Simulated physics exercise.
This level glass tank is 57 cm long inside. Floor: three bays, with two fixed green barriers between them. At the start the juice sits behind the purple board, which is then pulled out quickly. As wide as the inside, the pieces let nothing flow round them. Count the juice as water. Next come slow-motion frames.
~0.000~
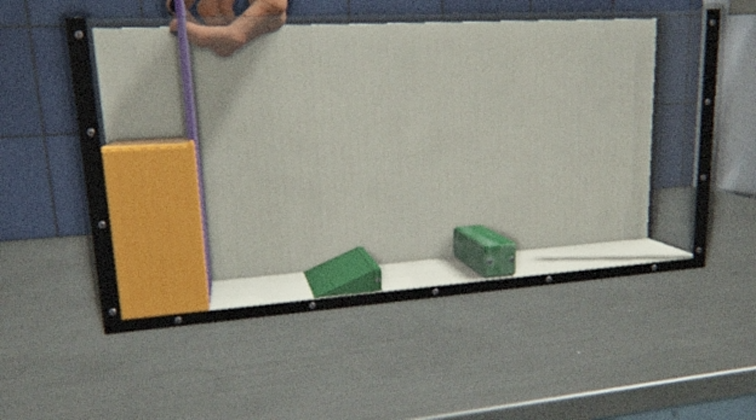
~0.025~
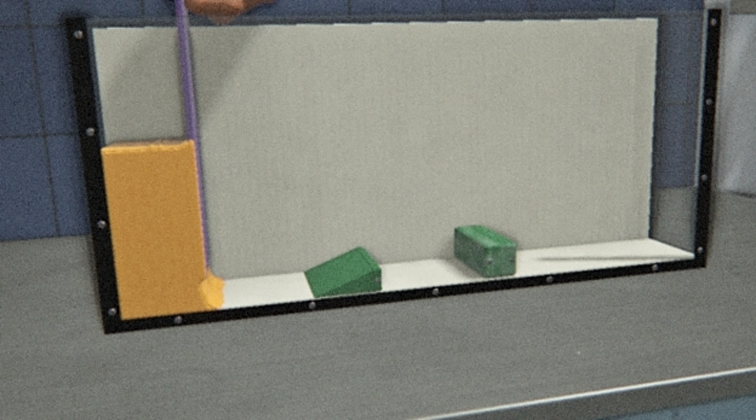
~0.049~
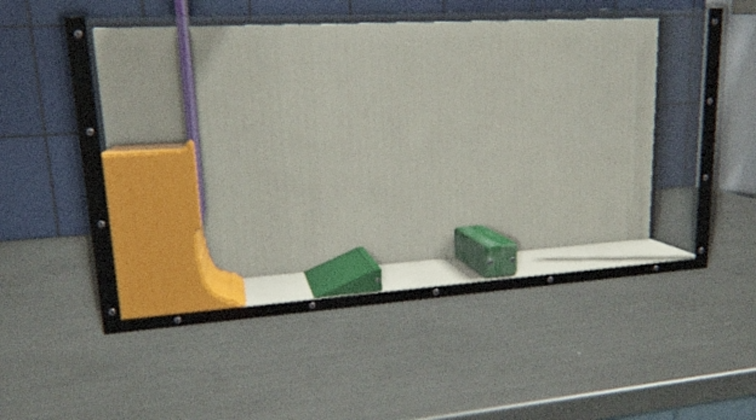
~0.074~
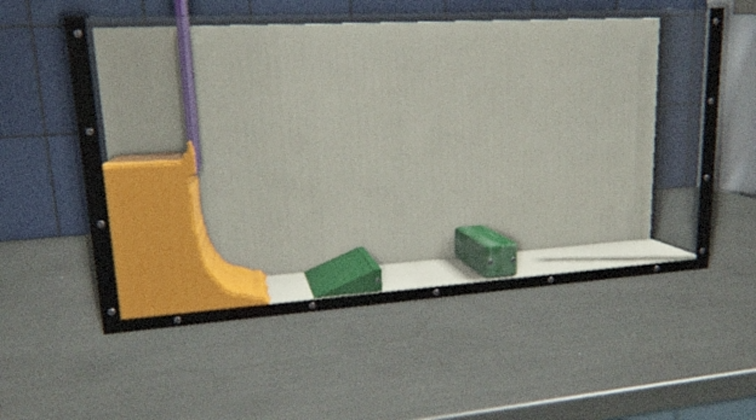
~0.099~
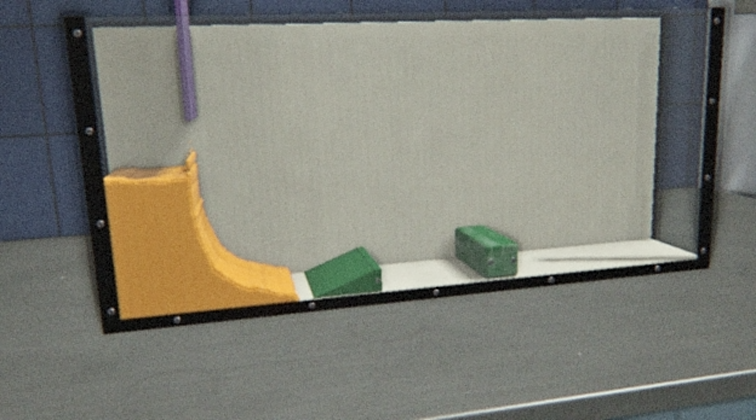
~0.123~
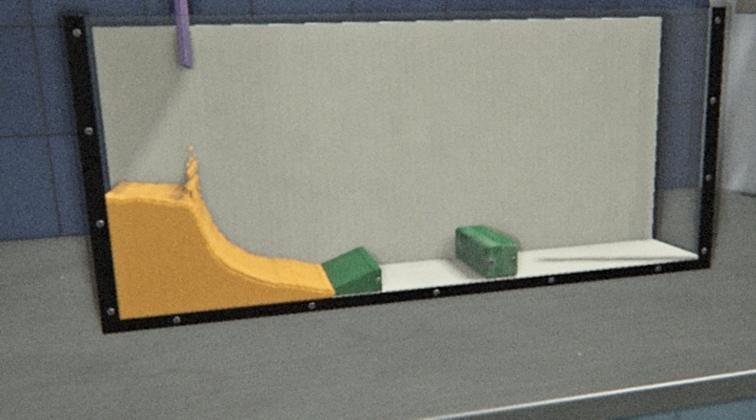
Orange liquid slumps and spreads right onto a green ramp as a purple board lifts.
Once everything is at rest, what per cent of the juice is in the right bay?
About 28 per cent.
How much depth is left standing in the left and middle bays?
It settles at close to 2.5 cm and close to 2.5 cm.
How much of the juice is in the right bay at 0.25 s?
Near 0 in a hundred.
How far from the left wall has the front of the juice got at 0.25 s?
About 34 cm.
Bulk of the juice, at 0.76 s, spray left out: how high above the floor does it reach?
Not counting spray, it tops out near 7.5 cm.
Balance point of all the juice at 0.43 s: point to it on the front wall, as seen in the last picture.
You'll find the balance point close to (402, 271) in the last picture.
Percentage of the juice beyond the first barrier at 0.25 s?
By then it's close to 22 %.
Then, 0.25 s in, the shares are 77, 23 and 0 per cent from left to right.
Then, 0.43 s in, the shares are 48, 31 and 21 per cent from left to right.
Then, 0.76 s in, the shares are 37, 35 and 28 per cent from left to right.
Finally, the split from left to right is 47, 25 and 28 per cent.
